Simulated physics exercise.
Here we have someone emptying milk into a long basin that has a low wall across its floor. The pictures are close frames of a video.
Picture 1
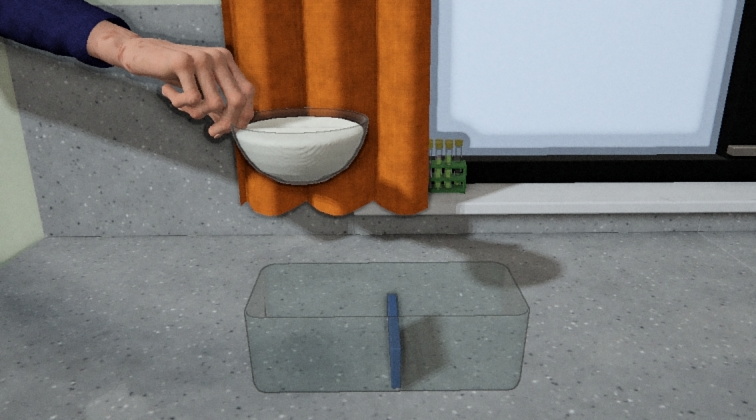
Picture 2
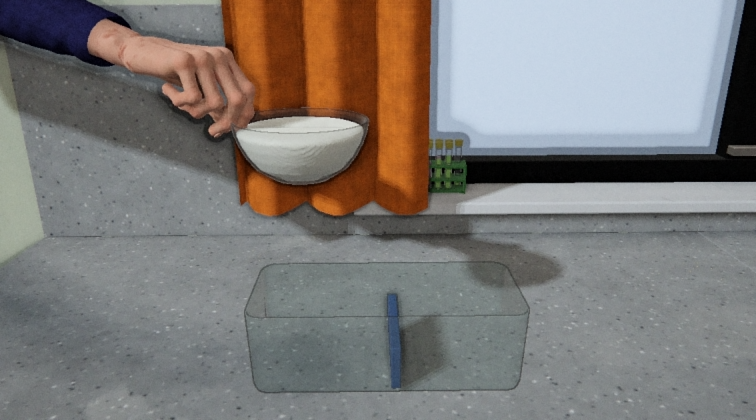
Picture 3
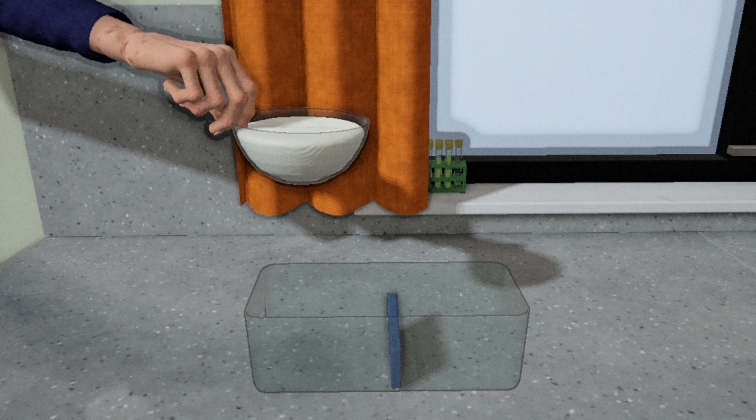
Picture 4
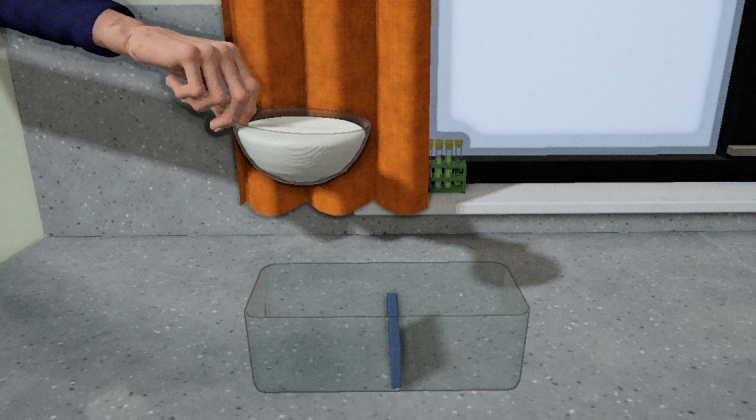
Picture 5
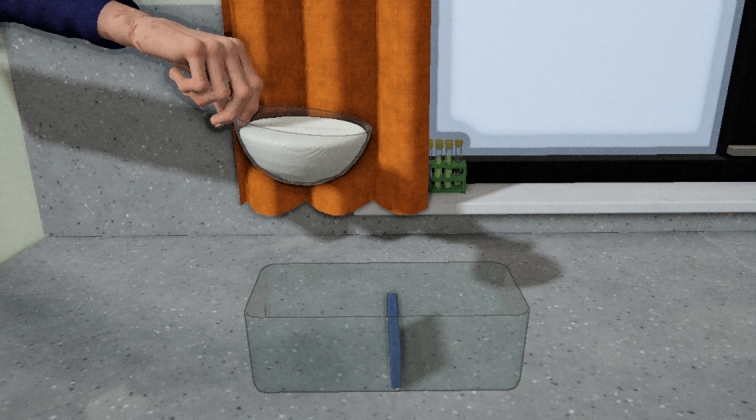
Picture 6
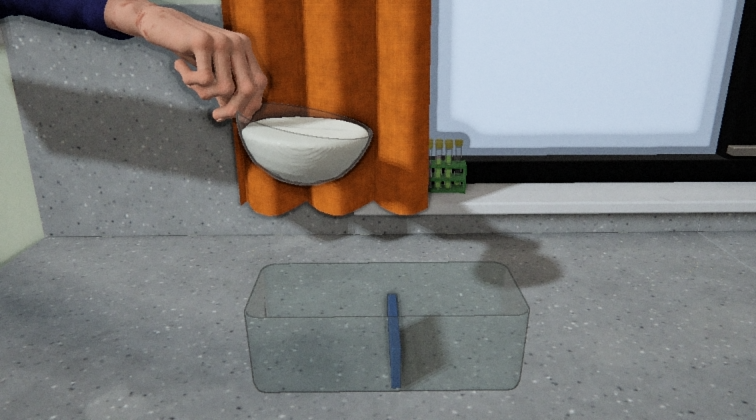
The footage shows a hand holding a clear bowl of white milk above a long transparent basin with a low blue wall across its floor; the bowl stays nearly level at first, then tilts slightly to the right.
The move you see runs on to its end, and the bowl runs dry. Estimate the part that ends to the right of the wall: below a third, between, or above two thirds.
It comes to more than two thirds.
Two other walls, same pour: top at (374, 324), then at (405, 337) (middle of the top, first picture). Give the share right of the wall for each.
First some 90, then 65 per cent.
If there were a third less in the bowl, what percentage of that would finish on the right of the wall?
Some 75 per cent.
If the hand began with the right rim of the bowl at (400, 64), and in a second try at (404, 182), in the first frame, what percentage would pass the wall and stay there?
First some 95, then 95 per cent.
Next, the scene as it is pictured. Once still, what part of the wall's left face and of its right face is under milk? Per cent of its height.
Some 10 per cent left and 50 right.
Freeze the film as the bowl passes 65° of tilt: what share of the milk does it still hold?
Some 40 per cent.
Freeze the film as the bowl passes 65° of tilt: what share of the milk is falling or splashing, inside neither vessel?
Near 45 %.
A moment on, the bowl is tipped part way and 38 per cent is still to pour, 1 is left of the wall and 14 right of it.
Next, the bowl is tipped on its side and 1 per cent is still to pour, 8 is left of the wall and 80 right of it.
Then the bowl is tipped on its side and 0 per cent is still to pour, 16 is left of the wall and 83 right of it.
Later the bowl is tipped on its side and 0 per cent is still to pour, 16 is left of the wall and 83 right of it.
In the end 16 per cent lies left of the wall, 83 right of it and 1 outside.
